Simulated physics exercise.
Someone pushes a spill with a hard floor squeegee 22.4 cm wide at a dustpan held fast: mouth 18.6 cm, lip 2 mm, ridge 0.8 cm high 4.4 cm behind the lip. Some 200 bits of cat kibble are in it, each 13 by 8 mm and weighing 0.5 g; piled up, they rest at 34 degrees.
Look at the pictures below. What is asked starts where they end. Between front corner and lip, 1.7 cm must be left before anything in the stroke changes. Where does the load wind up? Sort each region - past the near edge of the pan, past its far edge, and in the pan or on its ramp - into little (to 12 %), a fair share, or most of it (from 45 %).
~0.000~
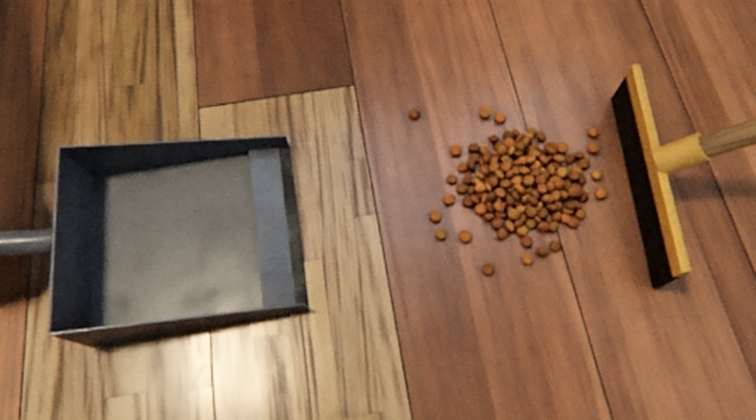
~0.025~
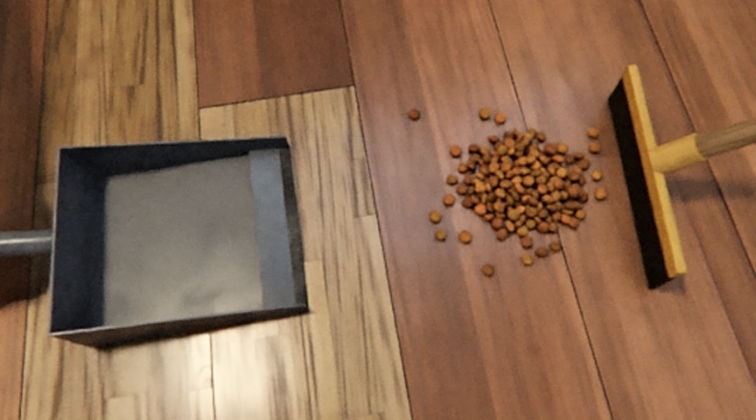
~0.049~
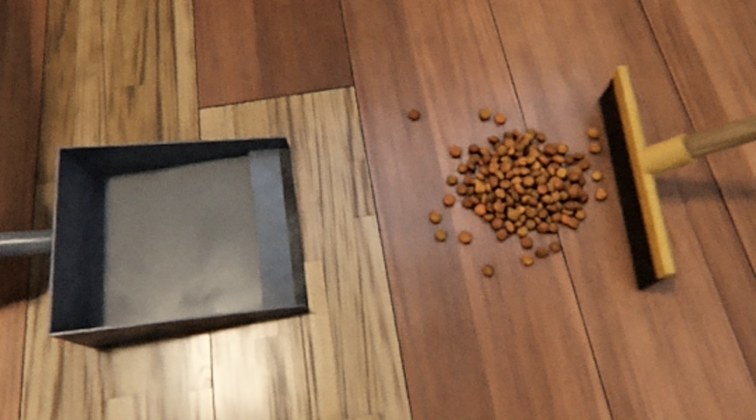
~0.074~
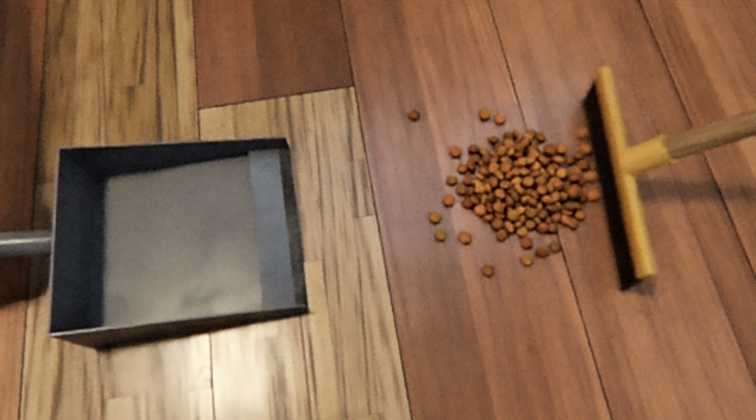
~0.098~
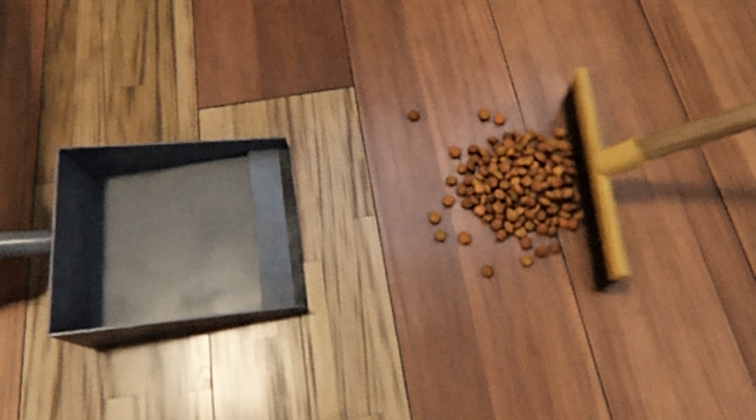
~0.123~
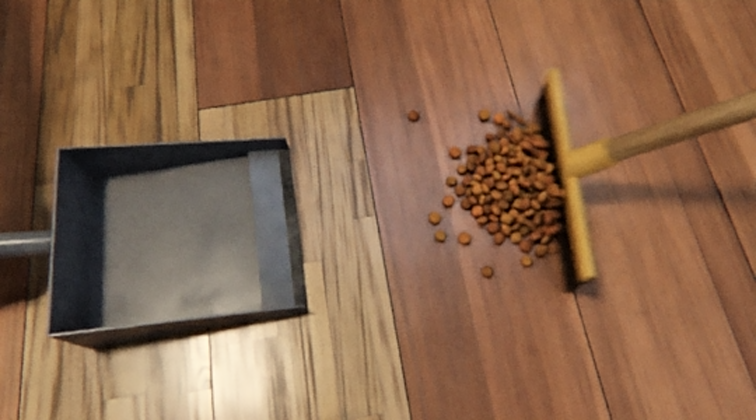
Near side: Little, far side: A fair share, pan: Most of it.
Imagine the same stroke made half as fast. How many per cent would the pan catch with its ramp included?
Near 45 %.
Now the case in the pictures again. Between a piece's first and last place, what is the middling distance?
Roughly 30 cm.
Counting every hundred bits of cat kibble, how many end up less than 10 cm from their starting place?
0 %.
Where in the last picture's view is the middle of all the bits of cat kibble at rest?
When it all comes to rest, the middle is near (269, 192).
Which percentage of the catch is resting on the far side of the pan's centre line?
Something like 70 per cent of the catch.
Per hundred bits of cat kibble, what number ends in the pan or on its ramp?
It comes to close to 50 percent.
Then, at 0.24 s, middle of the blade 14 cm from the lip; 0 % over the lip, far side 10 %, near side 0 %.
After 0.32 s, middle of the blade 5 cm from the lip; 0 % over the lip, far side 20 %, near side 5 %.
Then, at 0.54 s, middle of the blade 3 cm from the lip; 50 % over the lip, far side 25 %, near side 5 %.
At rest (1.3 s), near side 5 %, far side 25 %, pan 50 %, in front of the lip or behind the blade 20 %.
